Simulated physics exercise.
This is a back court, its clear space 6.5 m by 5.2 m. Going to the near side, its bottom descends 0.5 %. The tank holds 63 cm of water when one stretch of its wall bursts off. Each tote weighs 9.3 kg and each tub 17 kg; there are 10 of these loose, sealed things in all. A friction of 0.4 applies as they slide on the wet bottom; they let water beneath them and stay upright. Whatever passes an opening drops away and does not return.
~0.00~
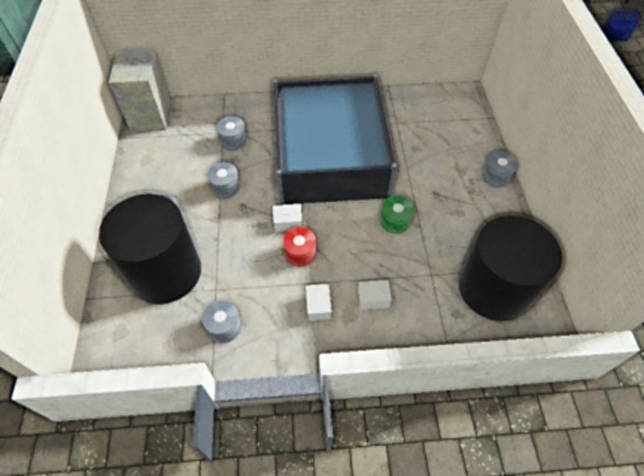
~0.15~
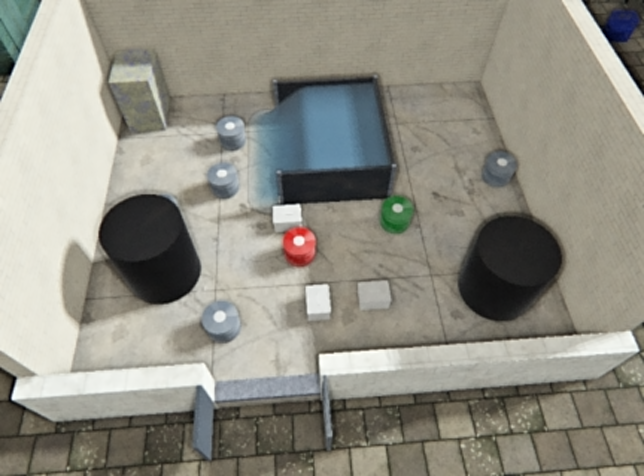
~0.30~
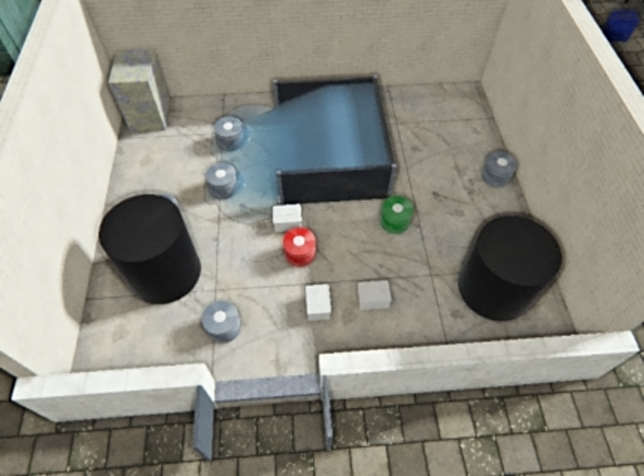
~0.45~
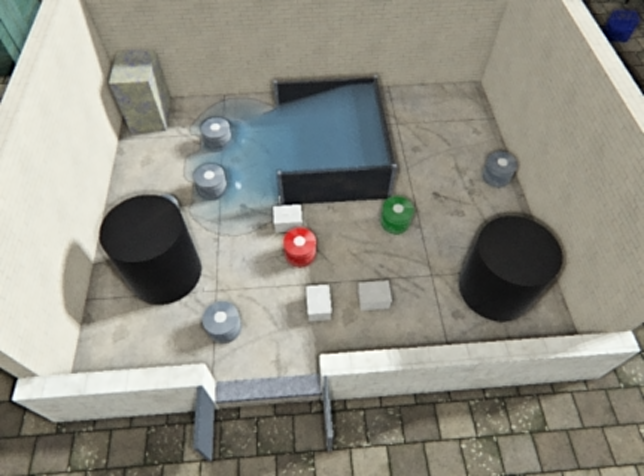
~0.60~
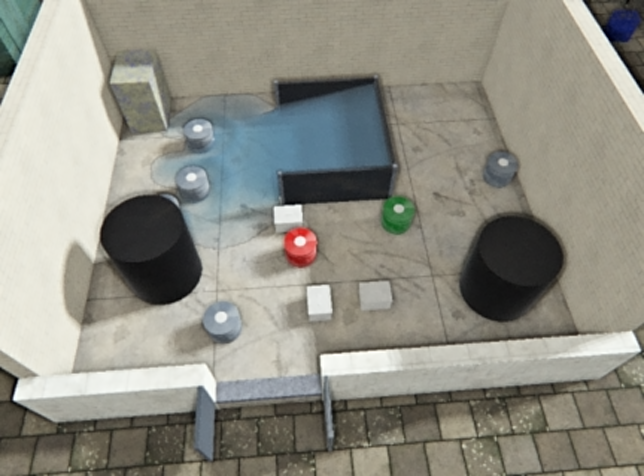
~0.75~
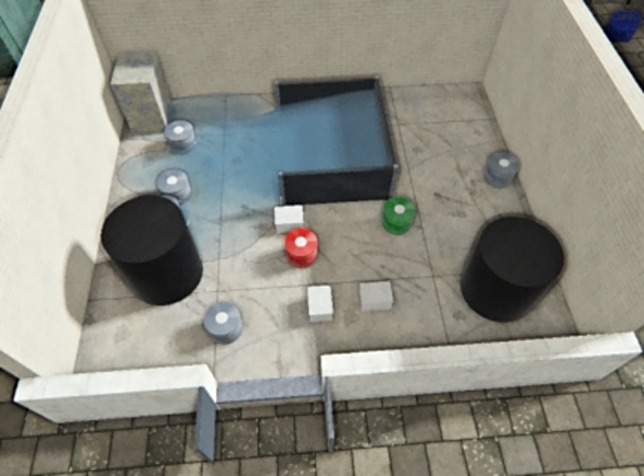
In a walled back court, water pours from the left side of a dark tank and spreads across the floor, pushing two grey tubs leftward, while the red tub, the green tub and the other objects stay in place.
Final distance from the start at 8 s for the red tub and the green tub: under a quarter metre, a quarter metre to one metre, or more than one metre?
Red tub: A quarter metre to one metre, green tub: Under a quarter metre.
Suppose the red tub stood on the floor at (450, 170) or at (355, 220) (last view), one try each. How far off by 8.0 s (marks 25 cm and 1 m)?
At the first spot it keeps its position; at the second it keeps its position.
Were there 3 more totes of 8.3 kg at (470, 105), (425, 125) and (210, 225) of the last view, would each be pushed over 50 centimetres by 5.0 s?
In sequence: Stays within; stays within; goes beyond.
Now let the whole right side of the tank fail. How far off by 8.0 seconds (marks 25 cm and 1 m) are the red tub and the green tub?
If so, the red tub remains in place, the green tub remains in place.
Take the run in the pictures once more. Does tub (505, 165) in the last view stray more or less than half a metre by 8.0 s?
Result: The shift is smaller.
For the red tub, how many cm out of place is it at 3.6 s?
By that time, close to 0 cm.
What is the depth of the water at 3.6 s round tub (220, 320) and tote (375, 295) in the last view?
I'd estimate 7 cm for the first and 0 cm for the second.
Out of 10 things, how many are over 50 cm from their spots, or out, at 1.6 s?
By then the count is 3.
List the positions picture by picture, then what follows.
In the first picture, the red tub at (299, 241), on the bottom; the green tub at (398, 208) rests on the ground; 3.2 m2 under water; 0 of 10 have shifted.
In the second picture, the red tub at (299, 241), on the bottom; the green tub at (398, 208) rests on the ground; 4.3 m2 under water; 0 of 10 have shifted.
In the third picture, the red tub at (299, 241) rests on the ground; the green tub at (398, 208), on the bottom; water covers 5.4 m2; 0 of 10 have shifted.
In the fourth picture, the red tub at (300, 241) rests on the ground; the green tub at (398, 209) rests on the ground; 6.7 m2 under water; 2 of 10 have shifted.
In the fifth picture, the red tub at (300, 242) rests on the ground; the green tub at (399, 209) rests on the ground; water covers 8.2 m2; 2 of 10 have shifted.
In the sixth picture, the red tub at (301, 242) rests on the ground; the green tub at (400, 209), on the bottom; water covers 9.5 m2; 2 of 10 have shifted.
After 1.6 s the red tub is near (301, 242), 0.0 m from its start, aground; the green tub is near (400, 209), 0.0 m from its start, aground; 0 of 10 are out; 3 afloat.
After 3.6 s the red tub is near (301, 242), 0.0 m from its start, aground; the green tub is near (400, 209), 0.0 m from its start, aground; 0 of 10 are out; 2 afloat.
After 5.6 s the red tub is near (337, 249), 0.5 m from its start, aground; the green tub is near (400, 209), 0.0 m from its start, aground; 0 of 10 are out; 1 afloat.
After 8.0 s the red tub is near (343, 250), 0.6 m from its start, aground; the green tub is near (400, 209), 0.0 m from its start, aground; 0 of 10 are out; 1 afloat.
